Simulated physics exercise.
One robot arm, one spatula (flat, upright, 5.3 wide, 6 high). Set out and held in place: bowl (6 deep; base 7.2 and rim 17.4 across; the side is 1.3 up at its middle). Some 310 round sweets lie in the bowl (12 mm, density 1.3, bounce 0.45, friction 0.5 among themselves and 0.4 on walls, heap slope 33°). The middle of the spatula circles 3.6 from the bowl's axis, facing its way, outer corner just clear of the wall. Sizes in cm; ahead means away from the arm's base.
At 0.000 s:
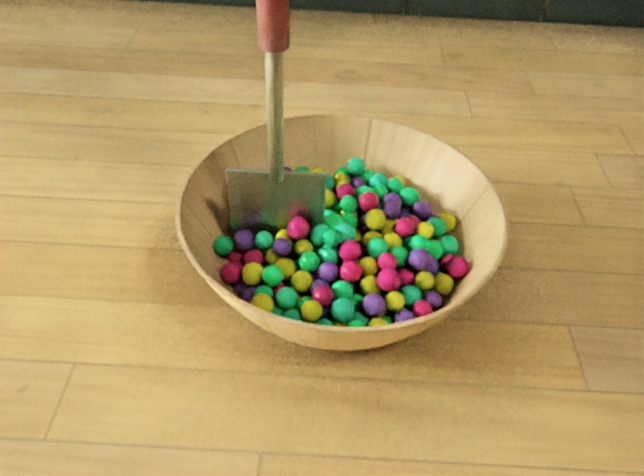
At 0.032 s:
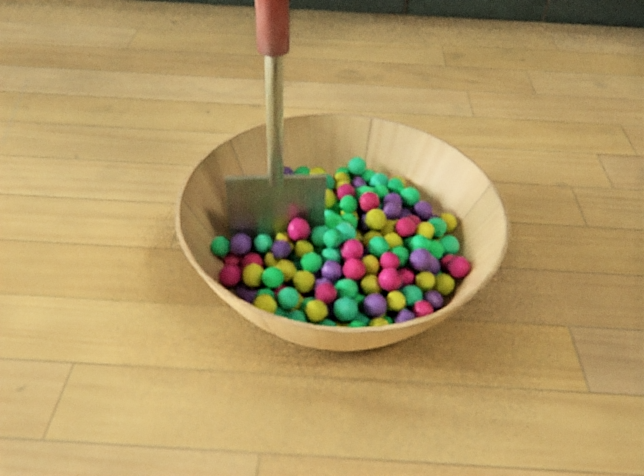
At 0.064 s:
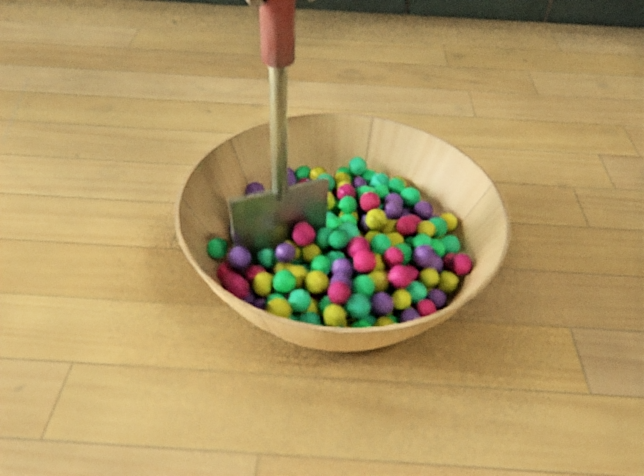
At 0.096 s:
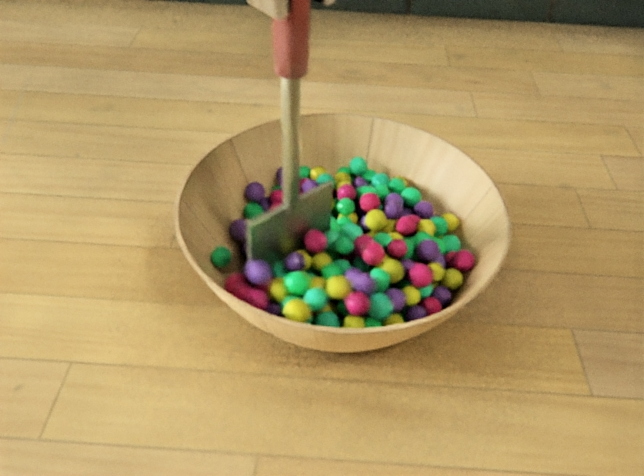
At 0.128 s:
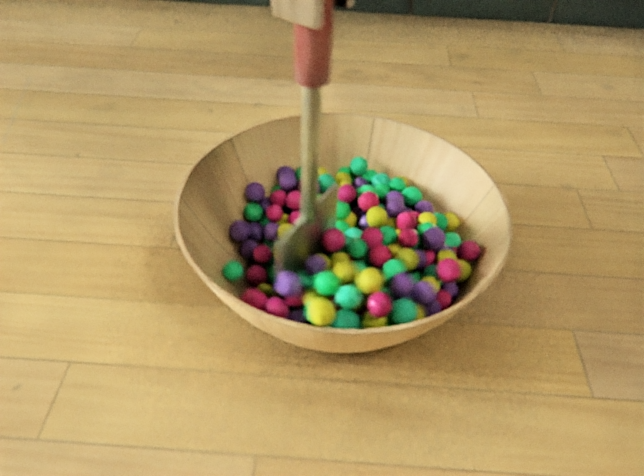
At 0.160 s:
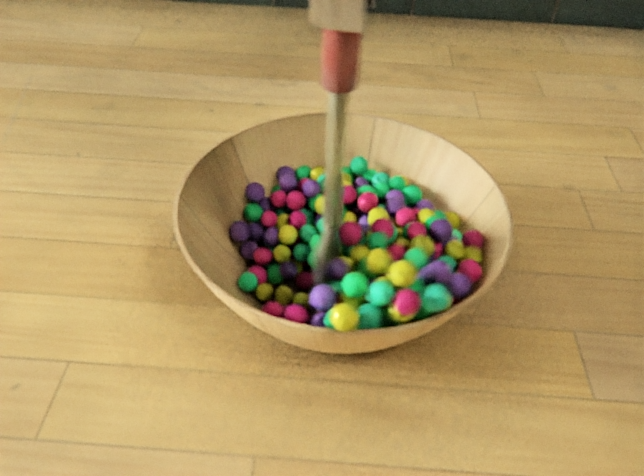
A spatula sweeps through colorful round sweets in a wooden bowl, pushing them toward the right.
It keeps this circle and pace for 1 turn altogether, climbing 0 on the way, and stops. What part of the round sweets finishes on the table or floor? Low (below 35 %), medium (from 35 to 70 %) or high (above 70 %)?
A low share, below 35 %, ends on the table or floor.
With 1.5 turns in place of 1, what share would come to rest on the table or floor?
Then about 30 per cent.
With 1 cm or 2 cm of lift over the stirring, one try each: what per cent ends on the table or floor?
Some 20 and 15 per cent.
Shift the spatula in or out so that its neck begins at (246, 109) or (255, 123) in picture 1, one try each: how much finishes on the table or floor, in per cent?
About 10 and 20 per cent.
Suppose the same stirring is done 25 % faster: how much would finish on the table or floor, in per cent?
In that case some 30 per cent.
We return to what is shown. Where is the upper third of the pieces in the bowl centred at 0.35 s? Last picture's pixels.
Around (422, 170).
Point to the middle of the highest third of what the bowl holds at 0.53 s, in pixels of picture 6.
Around (263, 168).
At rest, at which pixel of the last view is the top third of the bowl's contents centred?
At about (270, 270).
By 0.35 s, 188° round, highest piece 10 above the table; 277 in the bowl, 13 on the table or floor, 18 in flight or on the tool.
By 0.53 s, 295° round, highest piece 8 above the table; 243 in the bowl, 50 on the table or floor, 15 in flight or on the tool.
By 0.82 s, 0° round, highest piece 6 above the table; 234 in the bowl, 74 on the table or floor.
By 1.52 s, 0° round, highest piece 6 above the table; 234 in the bowl, 74 on the table or floor.
Final count, 234 in the bowl, 74 on the table or floor. That is 24 % on the table or floor.
